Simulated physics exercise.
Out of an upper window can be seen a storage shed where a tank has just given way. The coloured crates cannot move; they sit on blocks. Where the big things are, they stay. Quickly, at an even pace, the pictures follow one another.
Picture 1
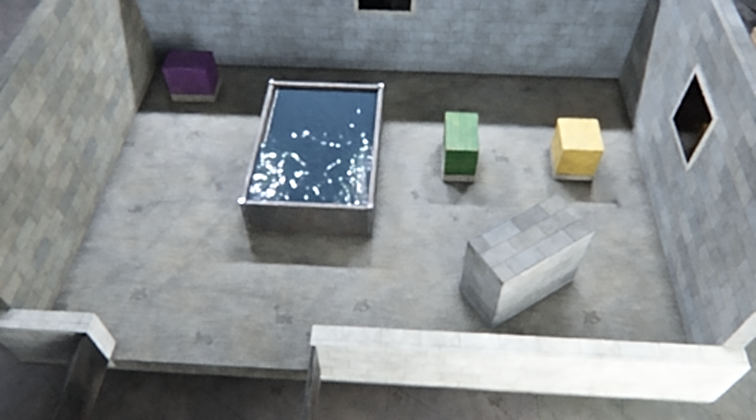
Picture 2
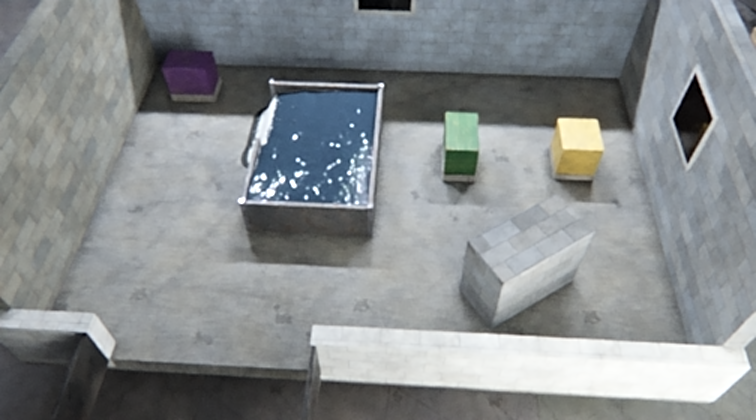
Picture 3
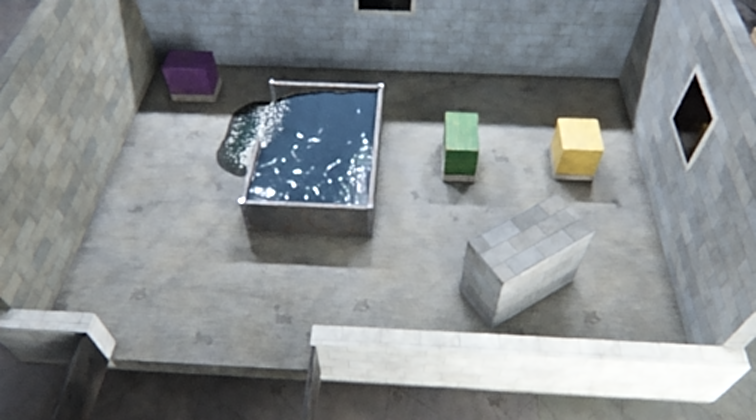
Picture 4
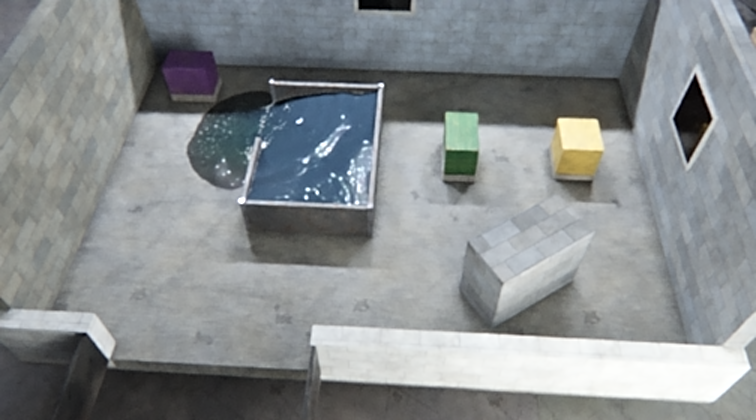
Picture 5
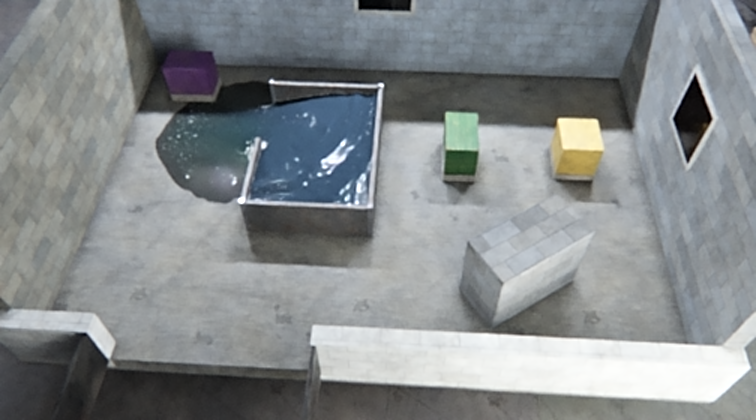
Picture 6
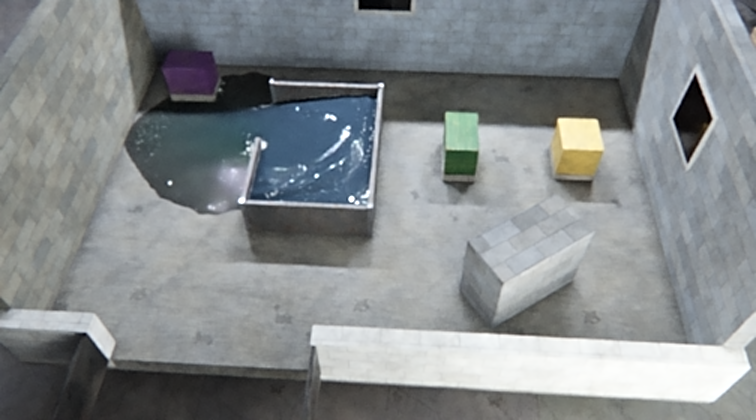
Storage shed seen from above, water bursting through the left side of an open tank and spreading across the floor past a purple box.
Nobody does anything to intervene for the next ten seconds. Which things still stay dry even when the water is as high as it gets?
Purple crate: Reached; green crate: Spared; yellow crate: Spared.
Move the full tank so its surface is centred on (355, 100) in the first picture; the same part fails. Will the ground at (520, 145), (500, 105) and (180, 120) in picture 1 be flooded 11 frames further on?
First unwetted; next unwetted; last drenched.
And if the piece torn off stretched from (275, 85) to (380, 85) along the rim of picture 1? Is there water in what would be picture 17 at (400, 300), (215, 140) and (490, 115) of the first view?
Spared; drenched; drenched.
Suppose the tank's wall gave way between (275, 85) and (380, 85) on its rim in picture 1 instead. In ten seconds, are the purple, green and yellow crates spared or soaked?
The purple one takes water; the green one keeps dry; the yellow one is soaked.
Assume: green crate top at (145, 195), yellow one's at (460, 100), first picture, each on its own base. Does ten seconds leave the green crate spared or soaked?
The green crate is flooded.
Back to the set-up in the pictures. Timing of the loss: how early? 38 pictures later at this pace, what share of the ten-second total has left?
Somewhere around 45 per cent, I'd say.
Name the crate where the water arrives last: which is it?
From the pictures, the yellow crate.
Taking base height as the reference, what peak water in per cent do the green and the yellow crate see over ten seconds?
30 %, then 60 %.
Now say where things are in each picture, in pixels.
The first picture shows the open tank at (317, 143) is whole and still.
In the second picture, water pours out at (271, 129) and has run to a hidden place.
In the third picture, the front is at (249, 108), out from the gap at (271, 131).
In the fourth picture, the front is at (193, 150), out from the gap at (271, 132).
In the fifth picture, the front is at (162, 143), out from the gap at (271, 131).
In the sixth picture, water pours out at (271, 131) and has run to (132, 134).
A moment on, water covers 15 % of the floor; the purple crate water round its plinth, the green crate not reached, the yellow crate not reached.
Next, water covers 20 % of the floor; the purple crate water round its plinth, the green crate not reached, the yellow crate not reached.
Then, water covers 40 % of the floor; the purple crate water round its plinth, the green crate not reached, the yellow crate not reached.
Later, water covers 65 % of the floor; the purple crate water round its plinth, the green crate water round its plinth, the yellow crate water round its plinth.
In the end, water covers 90 % of the floor; the purple crate was topped, the green crate stayed above the water, the yellow crate stayed above the water.
